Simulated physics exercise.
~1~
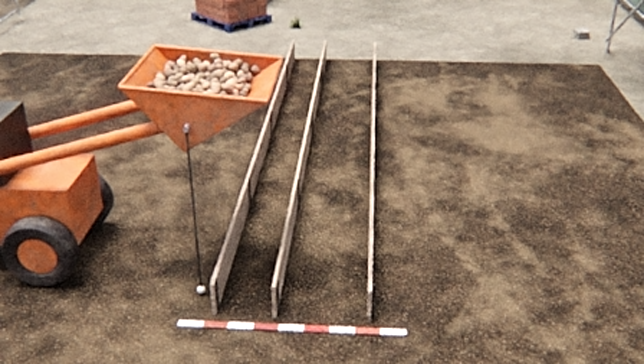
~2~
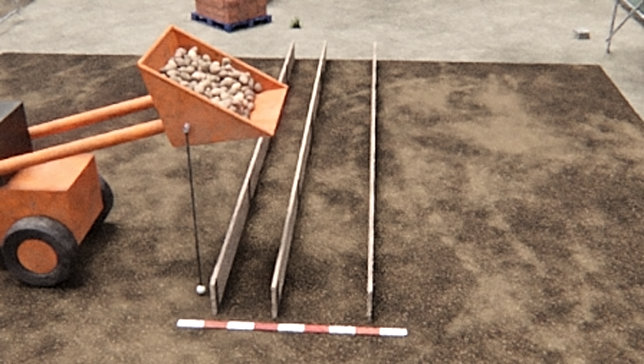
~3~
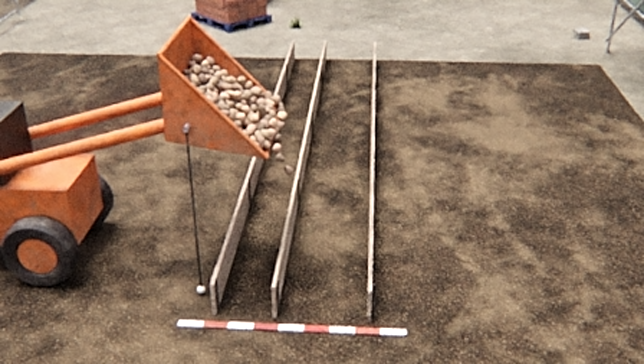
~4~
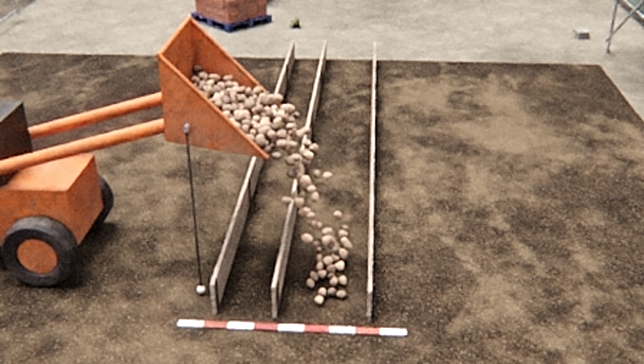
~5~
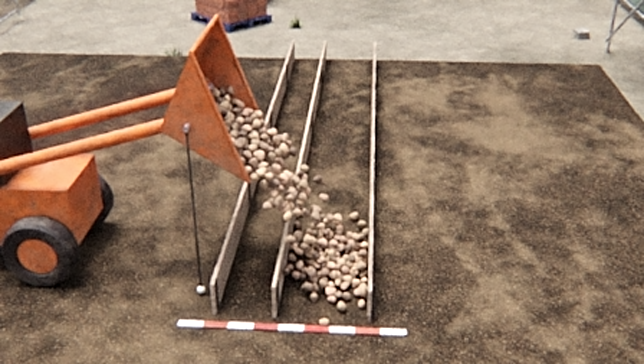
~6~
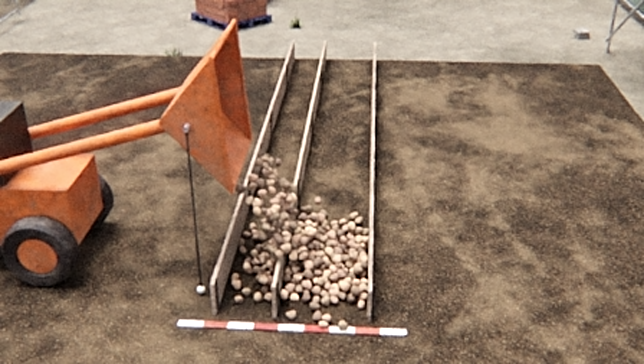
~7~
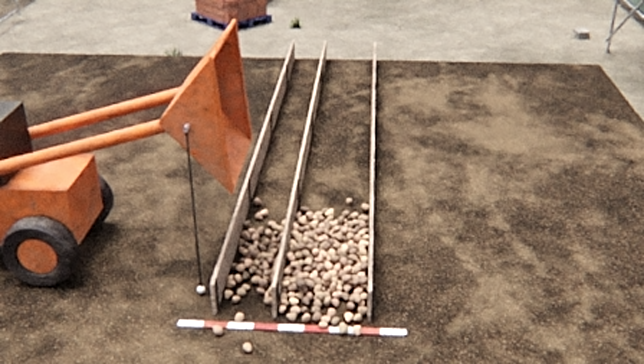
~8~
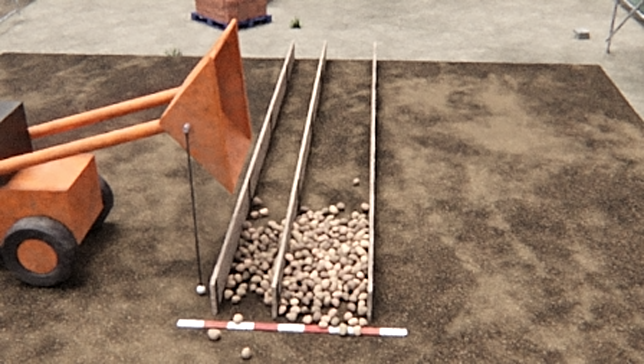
Dirt yard with orange loader tipping rounded stones between fixed planks, most settling in the far bay, fewer in the near.
